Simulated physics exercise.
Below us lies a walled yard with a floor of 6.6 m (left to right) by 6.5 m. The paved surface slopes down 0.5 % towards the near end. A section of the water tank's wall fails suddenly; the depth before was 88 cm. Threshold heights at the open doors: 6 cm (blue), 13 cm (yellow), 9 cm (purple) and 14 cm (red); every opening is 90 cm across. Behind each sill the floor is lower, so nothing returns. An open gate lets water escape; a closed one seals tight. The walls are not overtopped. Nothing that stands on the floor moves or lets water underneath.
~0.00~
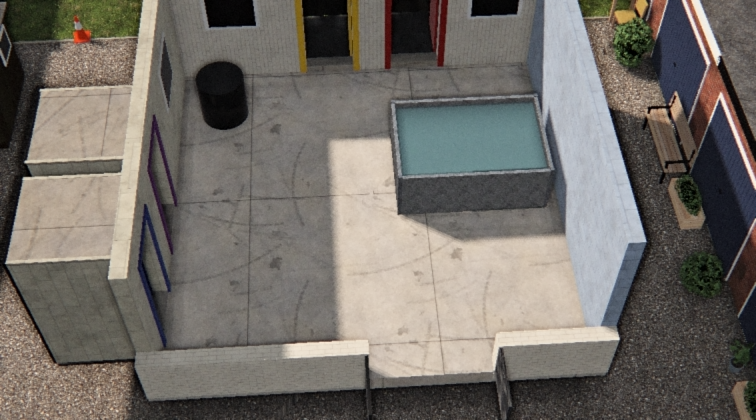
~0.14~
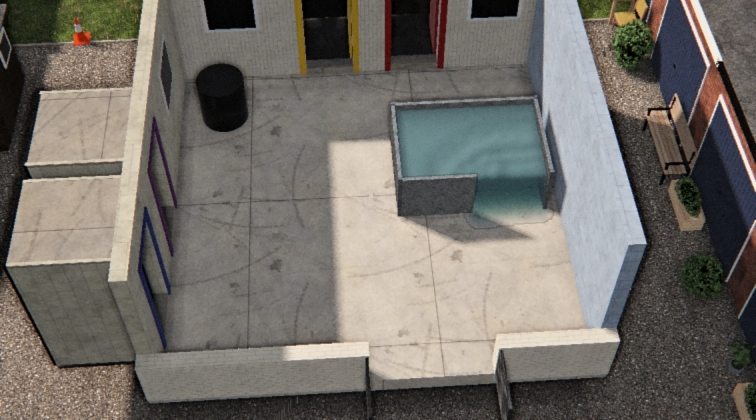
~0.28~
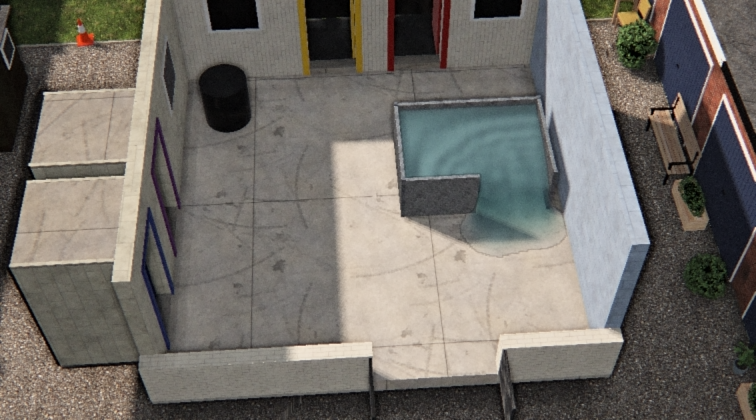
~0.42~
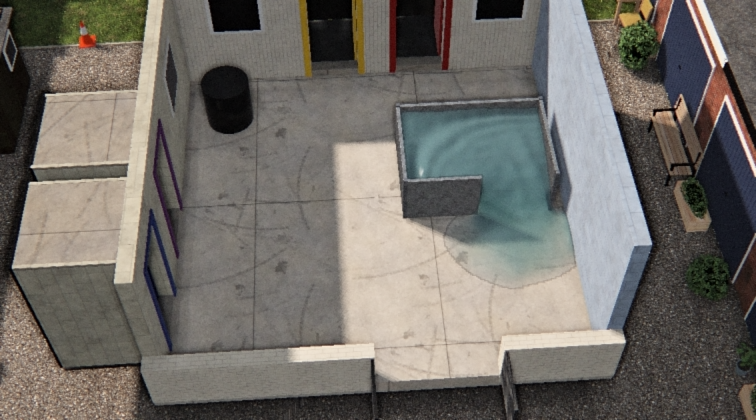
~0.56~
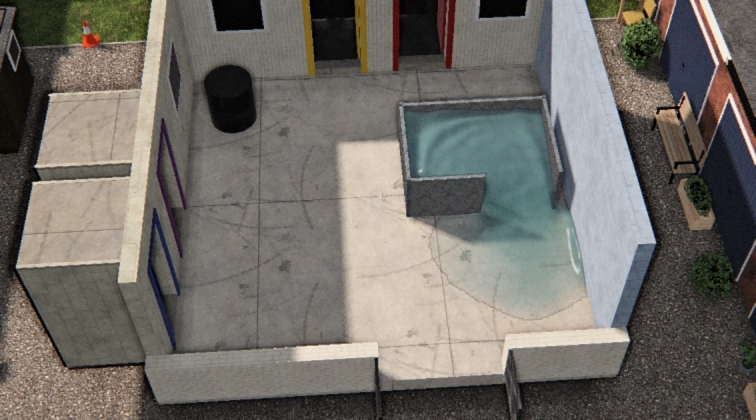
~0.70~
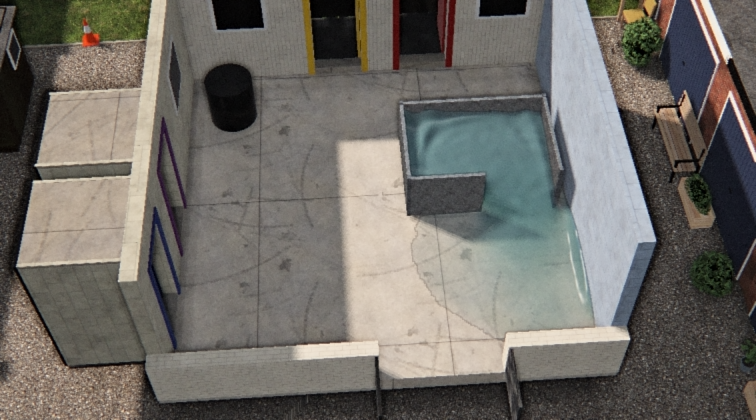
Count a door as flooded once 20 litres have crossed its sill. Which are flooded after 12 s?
Door by door: At the blue door it goes over the limit; at the yellow door it does not reach the limit; at the purple door it keeps below the limit; at the red door it keeps below the limit.
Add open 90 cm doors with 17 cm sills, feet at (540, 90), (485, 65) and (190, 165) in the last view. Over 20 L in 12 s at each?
In that order: Not over, below, below.
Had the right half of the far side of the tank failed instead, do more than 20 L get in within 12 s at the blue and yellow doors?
Against that limit: Blue past it, yellow under.
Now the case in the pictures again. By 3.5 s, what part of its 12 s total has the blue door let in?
Some 0 per cent by then.
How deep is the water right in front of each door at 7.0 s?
In cm: Blue 15, yellow 0, purple 9, red 1.
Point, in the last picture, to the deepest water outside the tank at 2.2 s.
At about (572, 354).
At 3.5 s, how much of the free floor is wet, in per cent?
About 45 per cent.
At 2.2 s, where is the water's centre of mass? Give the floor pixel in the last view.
At about (499, 233).
After 1.4 s water covers 20 % of the floor and is deepest (72 cm) near (584, 353); blue door not reached, yellow door not reached, purple door not reached, red door not reached.
After 2.2 s water covers 20 % of the floor and is deepest (55 cm) near (572, 354); blue door not reached, yellow door not reached, purple door not reached, red door not reached.
After 3.5 s water covers 45 % of the floor and is deepest (34 cm) near (547, 345); blue door 13 cm at the sill, 7 L in, yellow door not reached, purple door not reached, red door not reached.
After 7.0 s water covers 70 % of the floor and is deepest (16 cm) near (221, 375); blue door 15 cm at the sill, 262 L in, yellow door not reached, purple door 9 cm at the sill, 5 L in, red door not reached.
After 12.0 s water covers 95 % of the floor and is deepest (8 cm) near (315, 359); blue door 7 cm at the sill, 355 L in, yellow door 4 cm at the sill, 0 L in, purple door 5 cm at the sill, 5 L in, red door 4 cm at the sill, 0 L in.
